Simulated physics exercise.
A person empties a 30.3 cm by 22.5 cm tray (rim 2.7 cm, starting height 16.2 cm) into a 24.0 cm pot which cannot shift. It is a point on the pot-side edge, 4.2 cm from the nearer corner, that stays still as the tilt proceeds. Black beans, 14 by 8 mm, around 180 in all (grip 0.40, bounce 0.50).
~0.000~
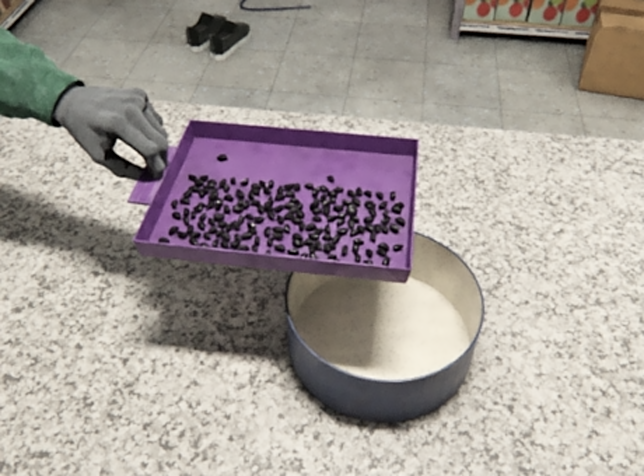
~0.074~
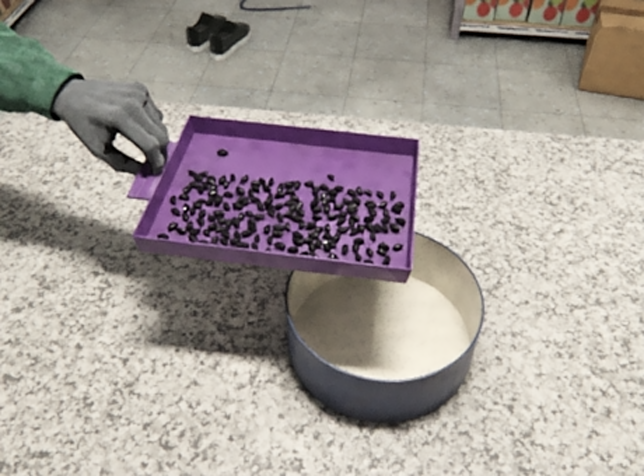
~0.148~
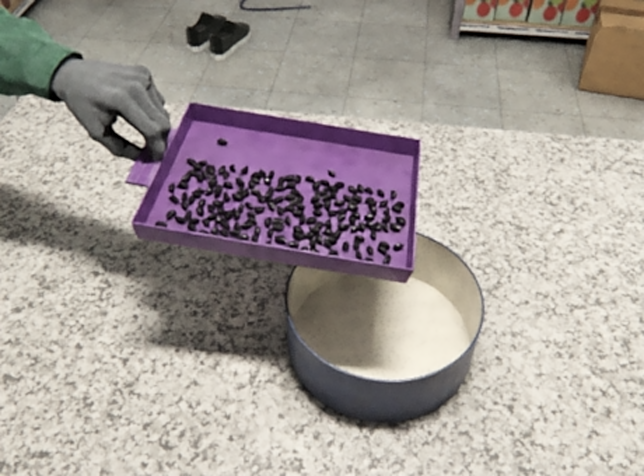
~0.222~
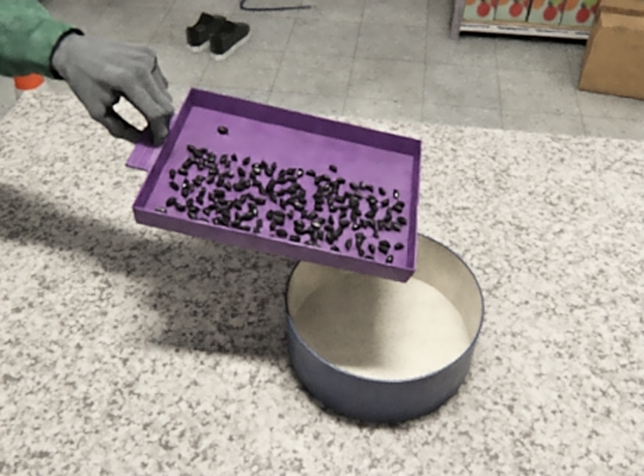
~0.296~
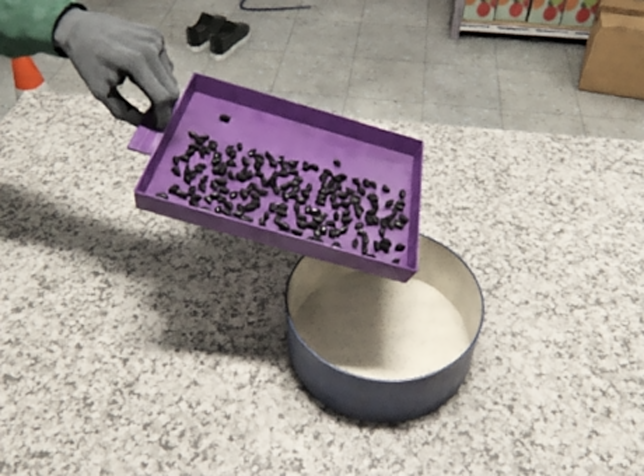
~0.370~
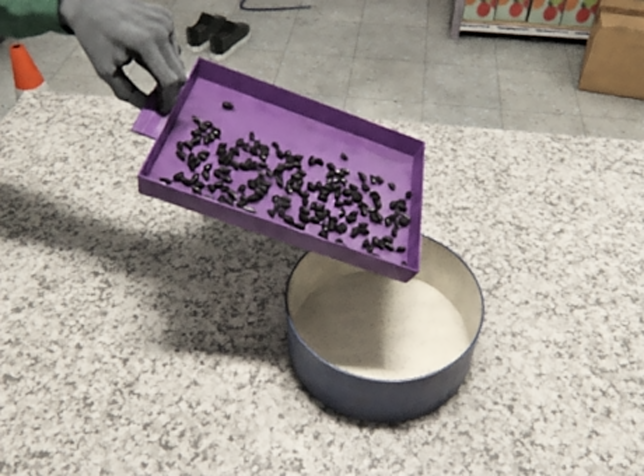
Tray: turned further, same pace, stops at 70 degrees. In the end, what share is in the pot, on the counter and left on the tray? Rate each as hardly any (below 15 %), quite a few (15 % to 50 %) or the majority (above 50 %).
I would put it this way: Pot: Hardly any, counter: Hardly any, tray: The majority.
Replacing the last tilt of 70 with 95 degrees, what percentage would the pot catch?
I'd put it at close to 55 per cent.
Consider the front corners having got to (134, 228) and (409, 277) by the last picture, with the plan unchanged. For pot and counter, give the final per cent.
That works out as pot 0 and counter 0.
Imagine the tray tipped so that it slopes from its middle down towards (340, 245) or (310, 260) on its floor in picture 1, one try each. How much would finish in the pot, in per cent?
Around 55 % for the first direction, around 15 % for the second.
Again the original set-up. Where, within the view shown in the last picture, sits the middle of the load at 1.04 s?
The middle of the load should be at about (410, 215) by then.
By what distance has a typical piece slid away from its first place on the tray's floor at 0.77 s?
Some 10 cm.
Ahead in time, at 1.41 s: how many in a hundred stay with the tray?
Roughly 90 percent of the load, I'd say.
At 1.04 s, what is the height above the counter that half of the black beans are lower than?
The halfway mark is near 18 cm.
After 0.77 s, tilt 43 degrees; the tray holds 100 %, the pot 0 %.
After 1.04 s, tilt 60 degrees; the tray holds 95 %, the pot 0 %.
After 1.41 s, tilt 70 degrees; the tray holds 90 %, the pot 5 %.
At rest (2.7 s), pot 5 %, counter 5 %, tray 90 %.
